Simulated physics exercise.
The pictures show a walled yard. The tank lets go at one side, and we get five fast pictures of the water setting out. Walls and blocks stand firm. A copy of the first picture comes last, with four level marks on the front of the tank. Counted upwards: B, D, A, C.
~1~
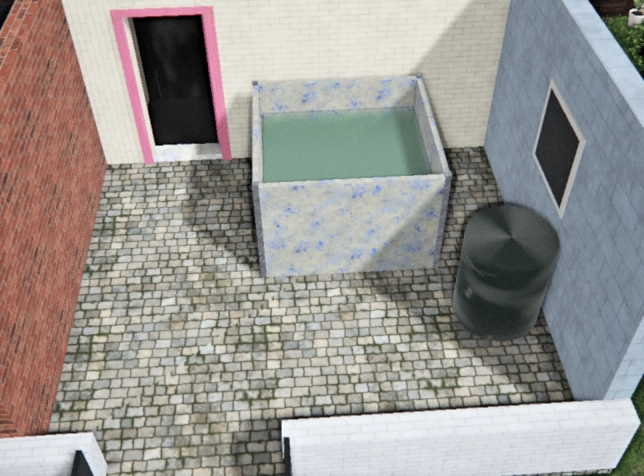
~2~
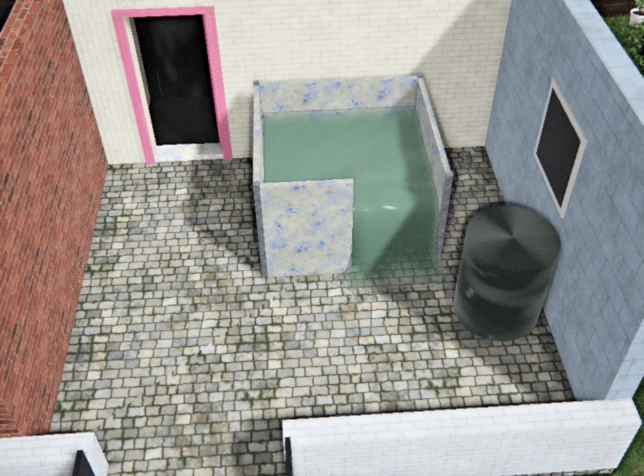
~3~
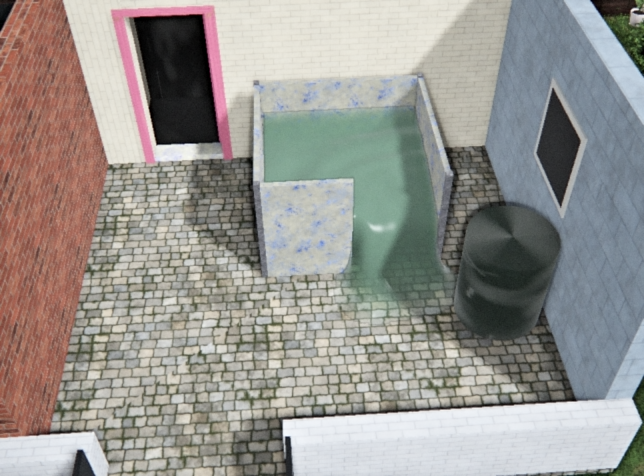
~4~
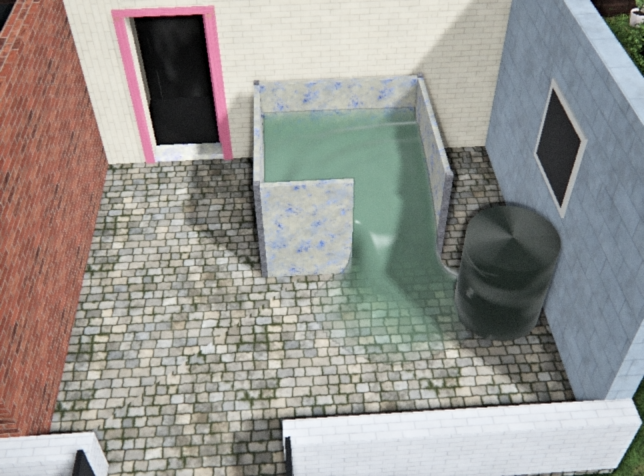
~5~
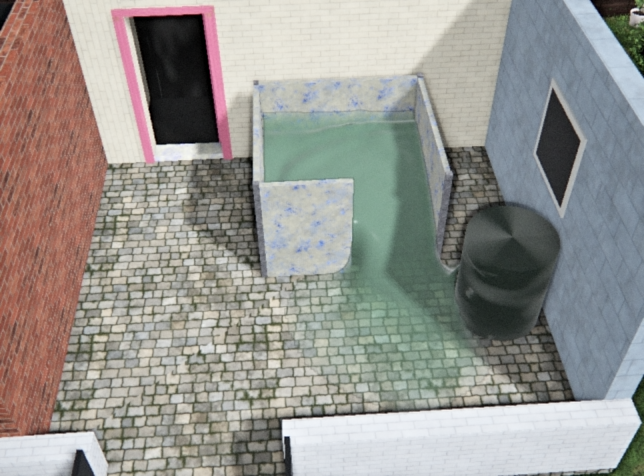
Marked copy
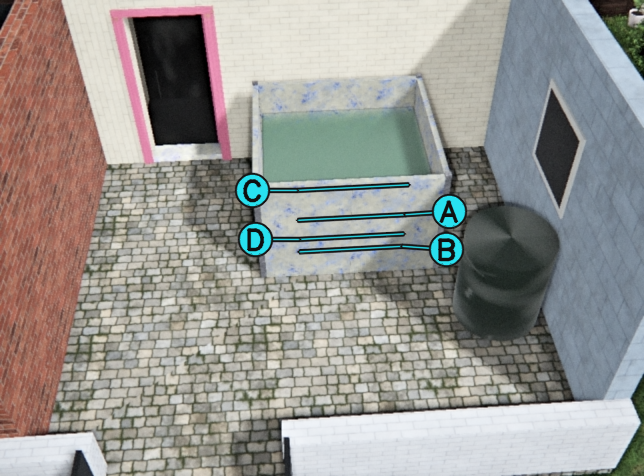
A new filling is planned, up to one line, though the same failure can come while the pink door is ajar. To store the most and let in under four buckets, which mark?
That is level D.
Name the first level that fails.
That is level A.
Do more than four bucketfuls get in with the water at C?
Yes, it does.
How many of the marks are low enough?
Two of the four.
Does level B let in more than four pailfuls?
No, that is safe.
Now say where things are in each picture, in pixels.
In the first picture, water in the tank at rest, its middle at (344, 155); foot of the pink doorway at (189, 160); open gate at (187, 423).
In the second picture, 2 % of the ground under water, visible out to (349, 283).
In the third picture, 5 % of the ground under water, visible out to (358, 312).
In the fourth picture, 9 % of the ground under water, visible out to (388, 357).
In the fifth picture, 15 % of the ground under water, visible out to (347, 368).
In cyan, A at (352, 217); B at (351, 249); C at (352, 187); D at (351, 236); from the bottom up B, D, A, C.
Choosing A, about 12 bucketfuls get in.
Choosing B, nothing gets over.
Choosing C, dozens of bucketfuls pour in.
Choosing D, a bucket or two gets in.
